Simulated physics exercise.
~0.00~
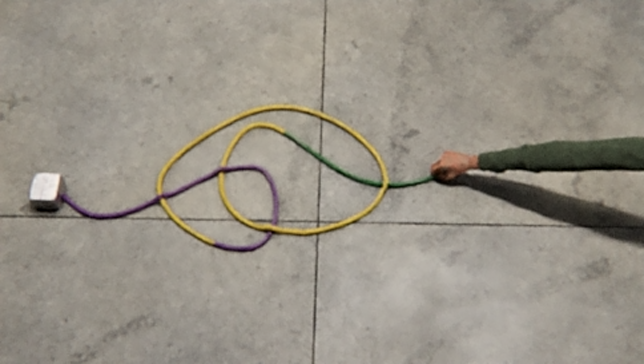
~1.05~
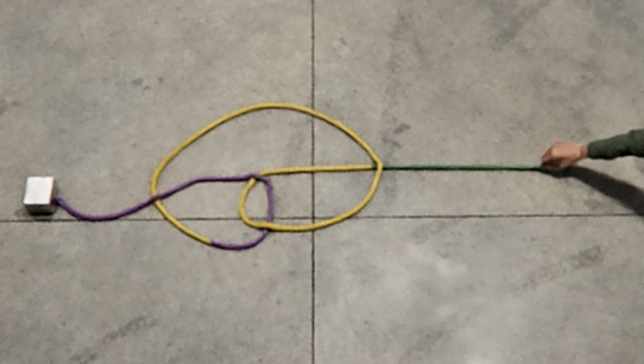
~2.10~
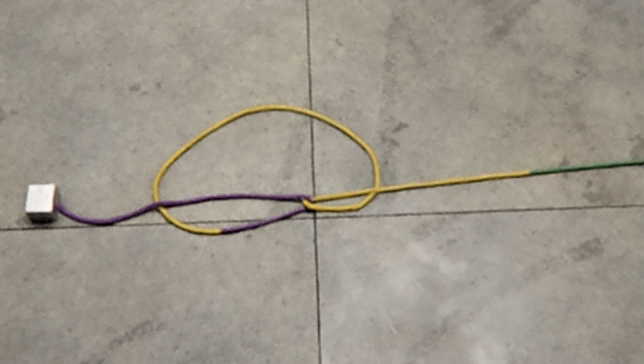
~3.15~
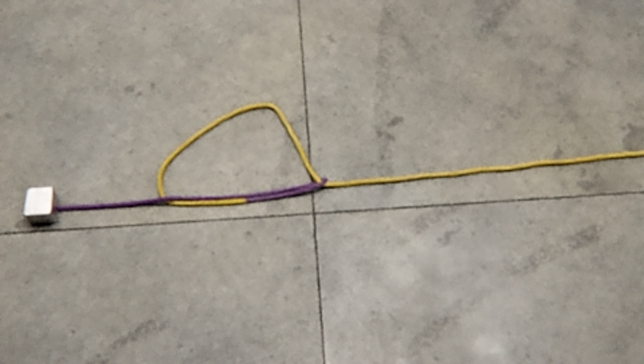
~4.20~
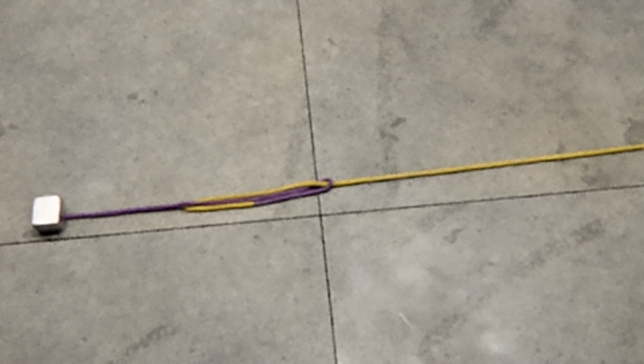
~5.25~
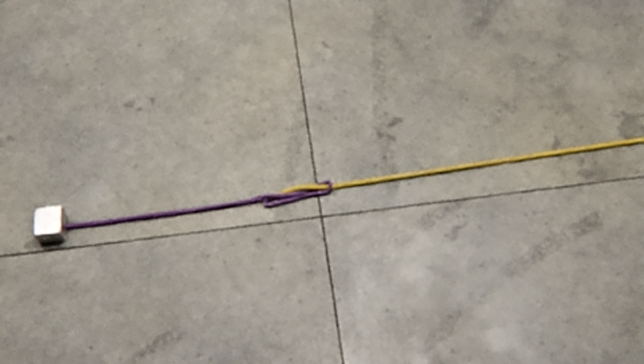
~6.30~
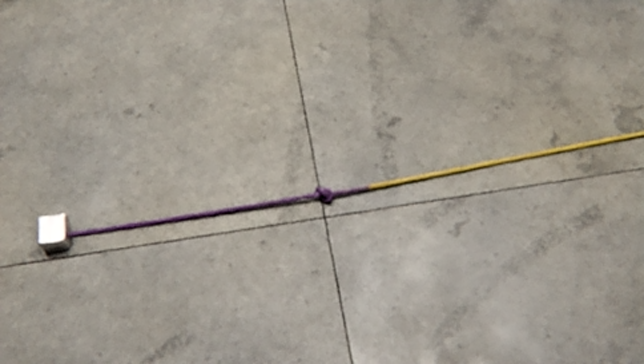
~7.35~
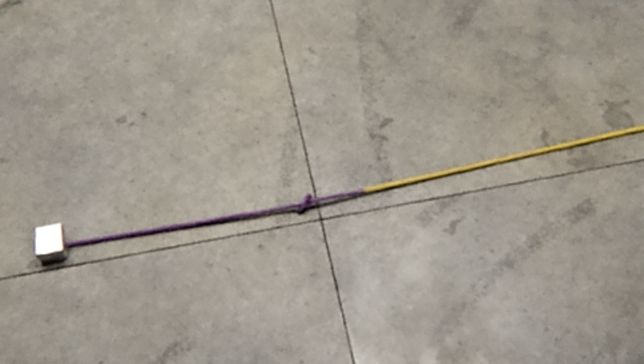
A rope coloured purple, yellow and green lies in overlapping loops on a grey concrete floor, seen from above, its purple end held at a small white block on the left. A hand in a dark green sleeve grips the green end and pulls it to the right, soon passing out of view. The inner loop shrinks first, then the large yellow loop narrows and flattens as yellow rope runs rightward. The view drifts slightly. Finally the purple part cinches into a small, tight knot near the floor's crossing lines, and the rope stretches straight and taut.
